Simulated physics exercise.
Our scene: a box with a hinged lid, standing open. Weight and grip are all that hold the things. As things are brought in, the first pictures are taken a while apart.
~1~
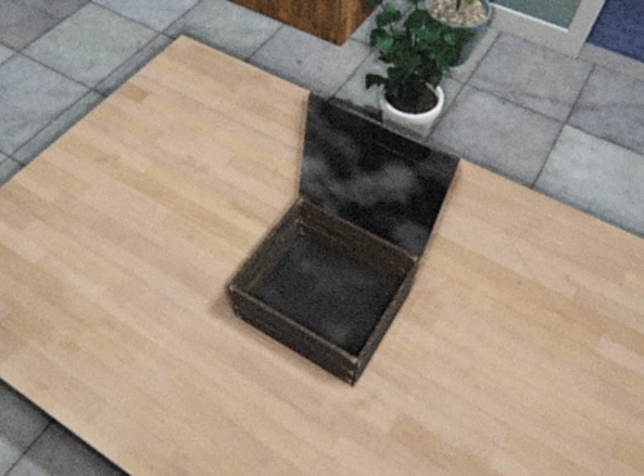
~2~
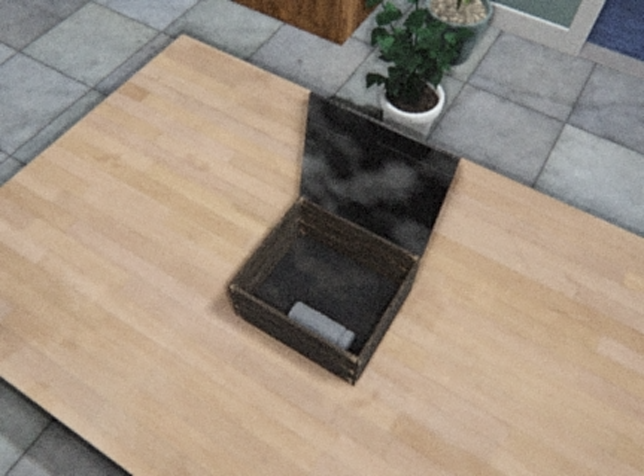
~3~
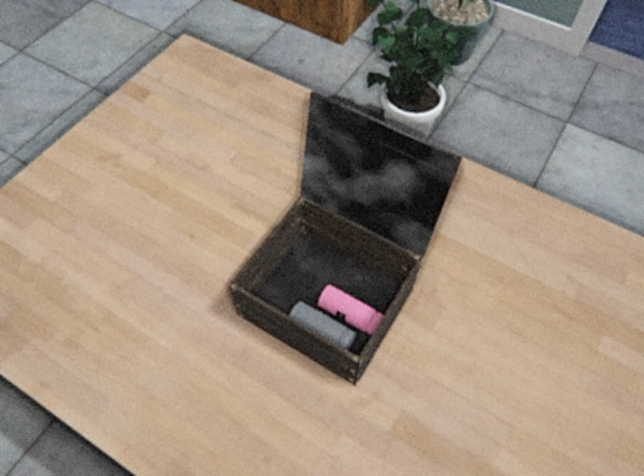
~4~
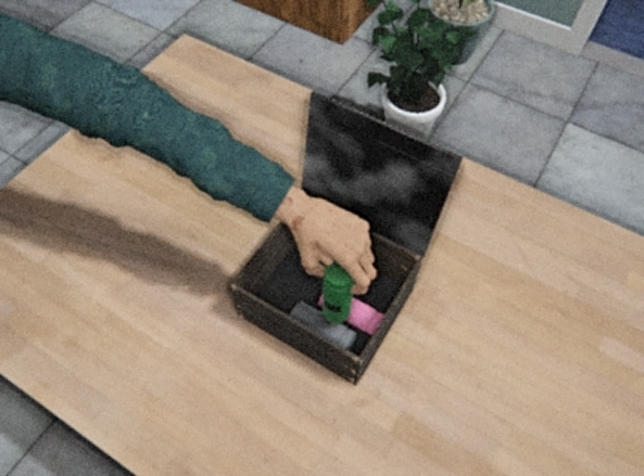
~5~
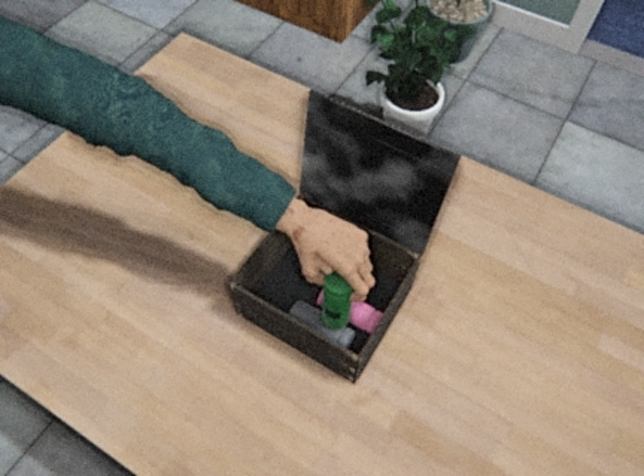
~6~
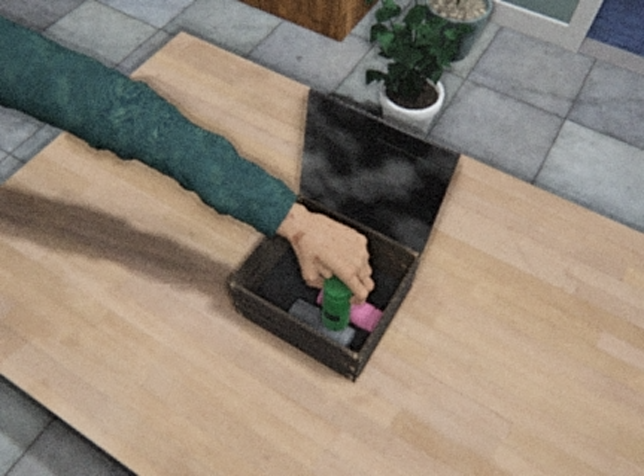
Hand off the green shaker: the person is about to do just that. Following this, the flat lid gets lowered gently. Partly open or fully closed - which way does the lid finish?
Fully closed.
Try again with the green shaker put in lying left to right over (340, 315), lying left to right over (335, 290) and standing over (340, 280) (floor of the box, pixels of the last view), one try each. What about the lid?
So, first it goes down fine, then it goes down fine, and finally it won't go down.
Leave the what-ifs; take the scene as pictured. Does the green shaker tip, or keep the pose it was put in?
Observation: It tilts over.
Then, 0.70 s past the last view, green shaker on its side near (353, 291).
Then, 1.60 s past the last view, lid 59° above the rim; green shaker upside down near (362, 284).
Then, 2.10 s past the last view, lid 15° above the rim; green shaker upside down near (366, 286).
Finally, lid shut; down or leaning hard in the box, green shaker; the other 2 still in place. Final places as the last picture's camera would see them, green shaker near (382, 296).
